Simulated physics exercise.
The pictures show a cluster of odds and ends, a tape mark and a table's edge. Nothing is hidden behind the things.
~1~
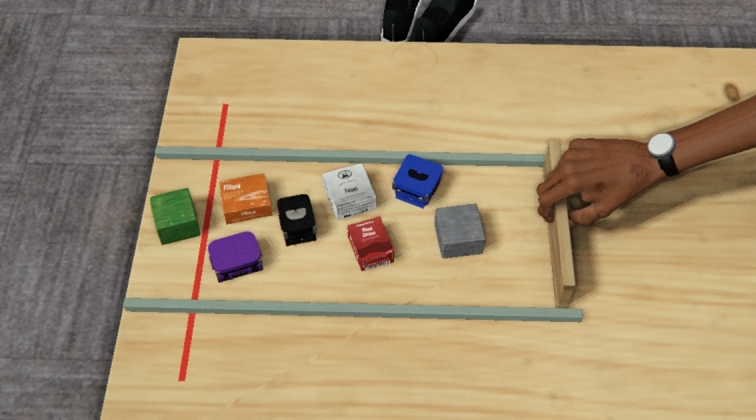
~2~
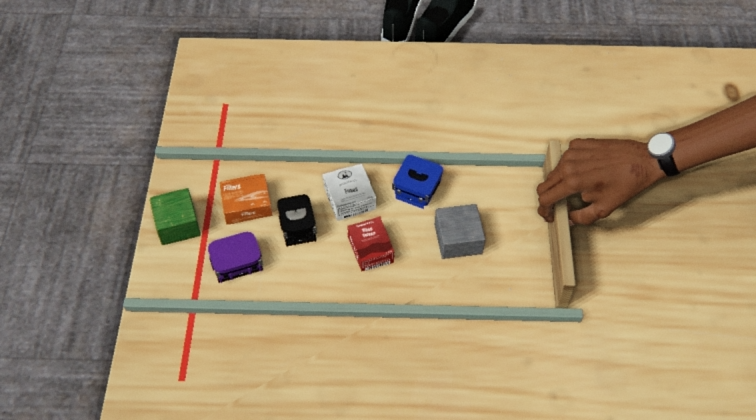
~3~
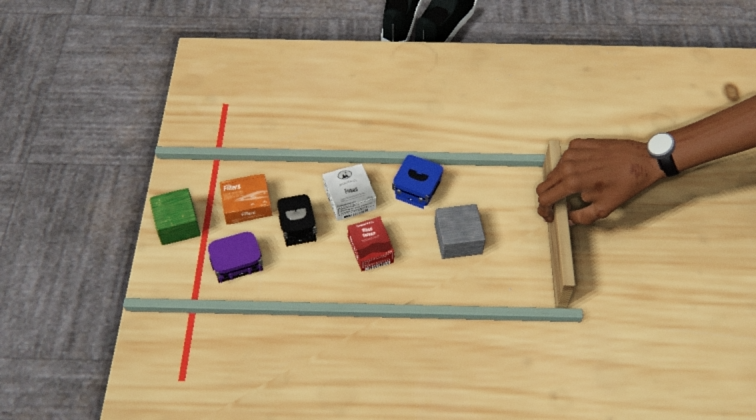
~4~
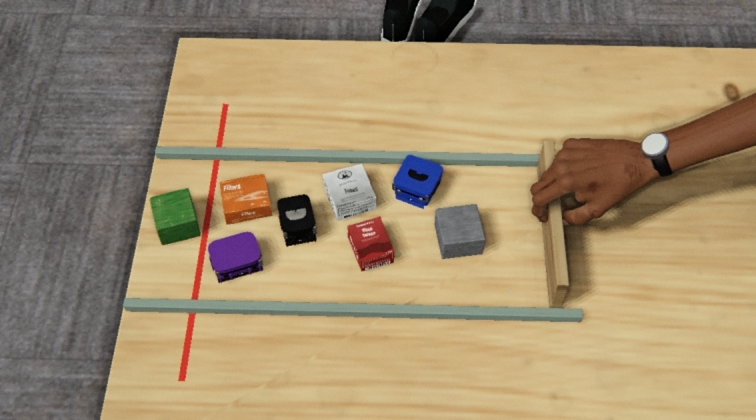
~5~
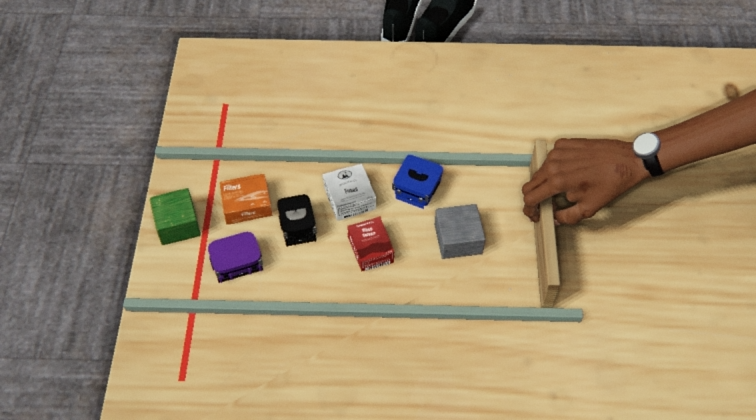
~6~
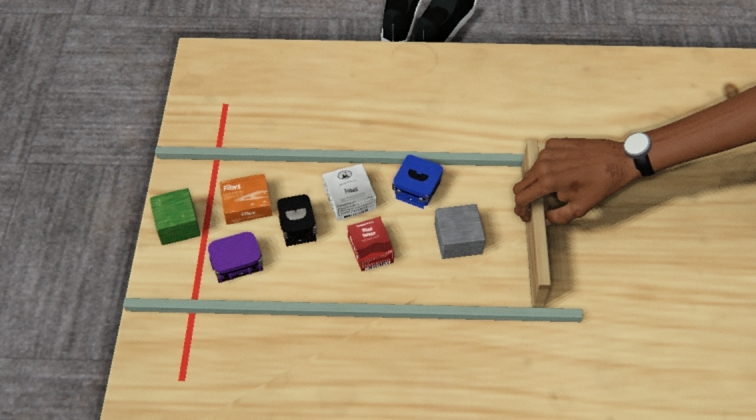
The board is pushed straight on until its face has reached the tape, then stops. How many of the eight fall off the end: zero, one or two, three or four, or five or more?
The number that fall off is three or four.
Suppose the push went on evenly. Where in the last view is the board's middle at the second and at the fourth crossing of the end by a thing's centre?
Near (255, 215) and (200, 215).
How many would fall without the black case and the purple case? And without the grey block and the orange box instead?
It would be 2 and 1.
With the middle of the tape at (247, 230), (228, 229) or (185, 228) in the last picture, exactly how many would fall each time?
The counts: 2, 3 and 6.
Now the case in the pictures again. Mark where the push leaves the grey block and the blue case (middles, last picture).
Near (183, 223) and (192, 182).
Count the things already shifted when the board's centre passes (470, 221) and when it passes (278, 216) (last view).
By then 1, and 8.
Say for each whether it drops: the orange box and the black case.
The orange box falls, the black case drops off.
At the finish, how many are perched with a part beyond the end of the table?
3 of them.
A little later, none off yet; green block at rest near (175, 217); purple case at rest near (236, 257); orange box at rest near (246, 199).
When it is over, the number that fall off is three or four; down, black case, orange box and green block.
